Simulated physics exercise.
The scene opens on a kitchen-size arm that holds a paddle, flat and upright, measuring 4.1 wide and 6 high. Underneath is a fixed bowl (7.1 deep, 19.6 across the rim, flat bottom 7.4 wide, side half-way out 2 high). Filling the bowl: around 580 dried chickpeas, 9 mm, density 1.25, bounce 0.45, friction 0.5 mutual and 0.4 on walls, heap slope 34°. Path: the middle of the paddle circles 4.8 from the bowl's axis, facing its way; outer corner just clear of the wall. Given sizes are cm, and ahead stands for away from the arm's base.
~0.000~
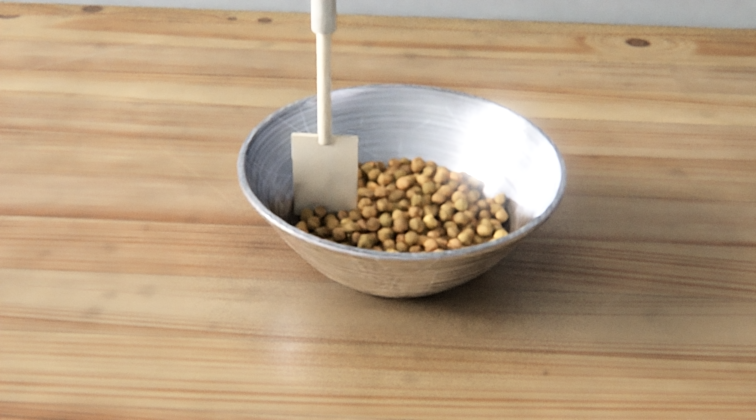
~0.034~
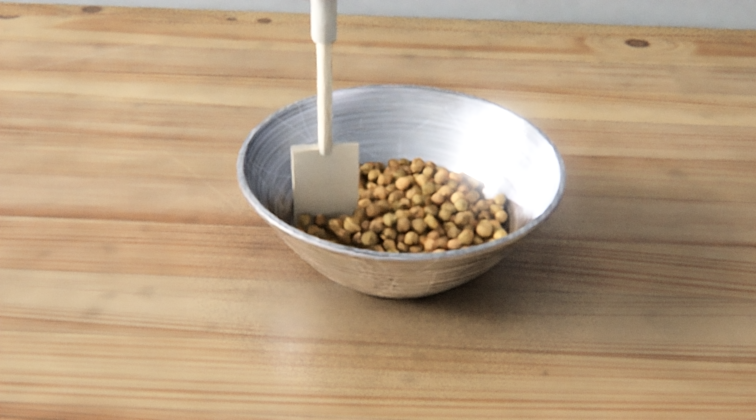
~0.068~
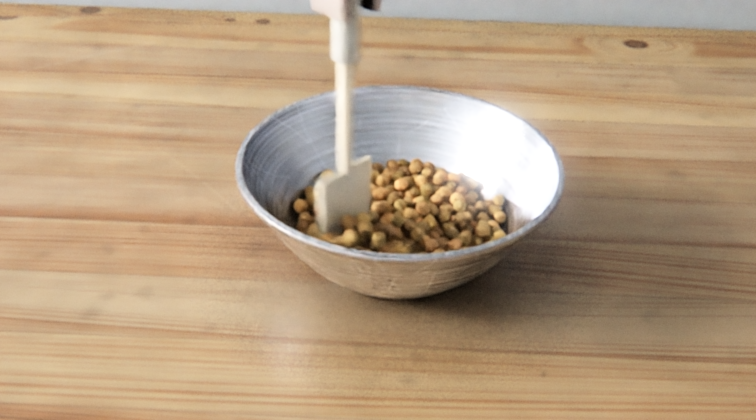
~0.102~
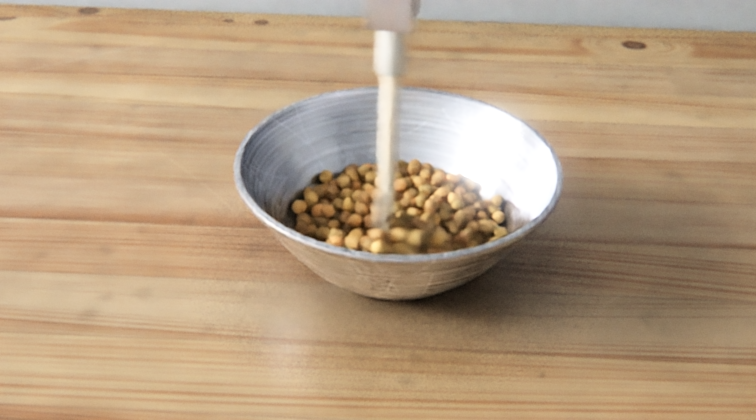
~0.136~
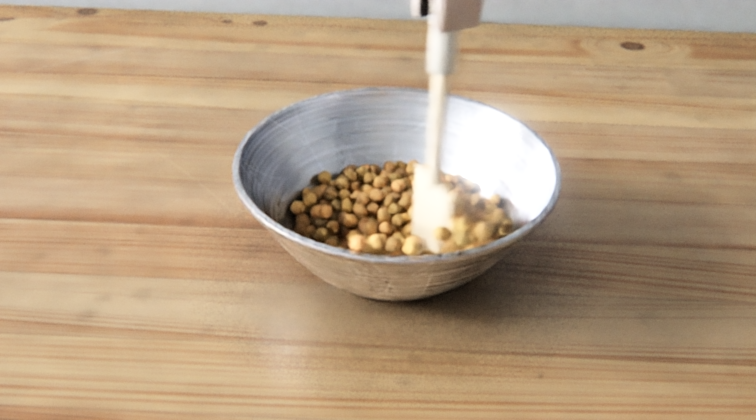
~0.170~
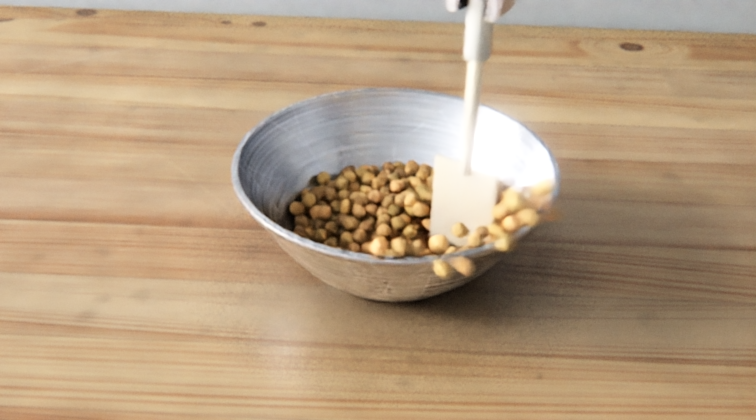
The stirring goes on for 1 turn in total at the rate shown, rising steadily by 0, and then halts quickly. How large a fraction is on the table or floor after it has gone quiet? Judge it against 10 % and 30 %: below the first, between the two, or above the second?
Between 10 and 30 %.
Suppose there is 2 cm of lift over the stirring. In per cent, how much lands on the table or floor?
It comes to some 5 per cent.
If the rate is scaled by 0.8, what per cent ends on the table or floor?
Roughly 10 per cent.
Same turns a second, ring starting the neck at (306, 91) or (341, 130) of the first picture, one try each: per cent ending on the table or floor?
Close to 0 per cent for the first and close to 15 per cent for the second.
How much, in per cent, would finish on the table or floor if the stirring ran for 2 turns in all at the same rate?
I'd expect around 20 per cent.
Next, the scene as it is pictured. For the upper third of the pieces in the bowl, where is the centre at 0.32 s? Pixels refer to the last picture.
Top-third centre at approx. (353, 151).
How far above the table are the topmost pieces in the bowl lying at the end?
Roughly 5.5 centimetres.
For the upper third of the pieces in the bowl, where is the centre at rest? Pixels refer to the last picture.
Centre, approx.: (370, 227).
After 0.24 s, 227° round, highest piece 10 above the table; 560 in the bowl, 25 in flight or on the tool.
After 0.32 s, 302° round, highest piece 11 above the table; 533 in the bowl, 12 on the table or floor, 40 in flight or on the tool.
After 0.56 s, 0° round, highest piece 7 above the table; 494 in the bowl, 88 on the table or floor, 3 in flight or on the tool.
After 1.26 s, 0° round, highest piece 5 above the table; 494 in the bowl, 91 on the table or floor.
In the end, 494 in the bowl, 91 on the table or floor. That is 16 % on the table or floor.
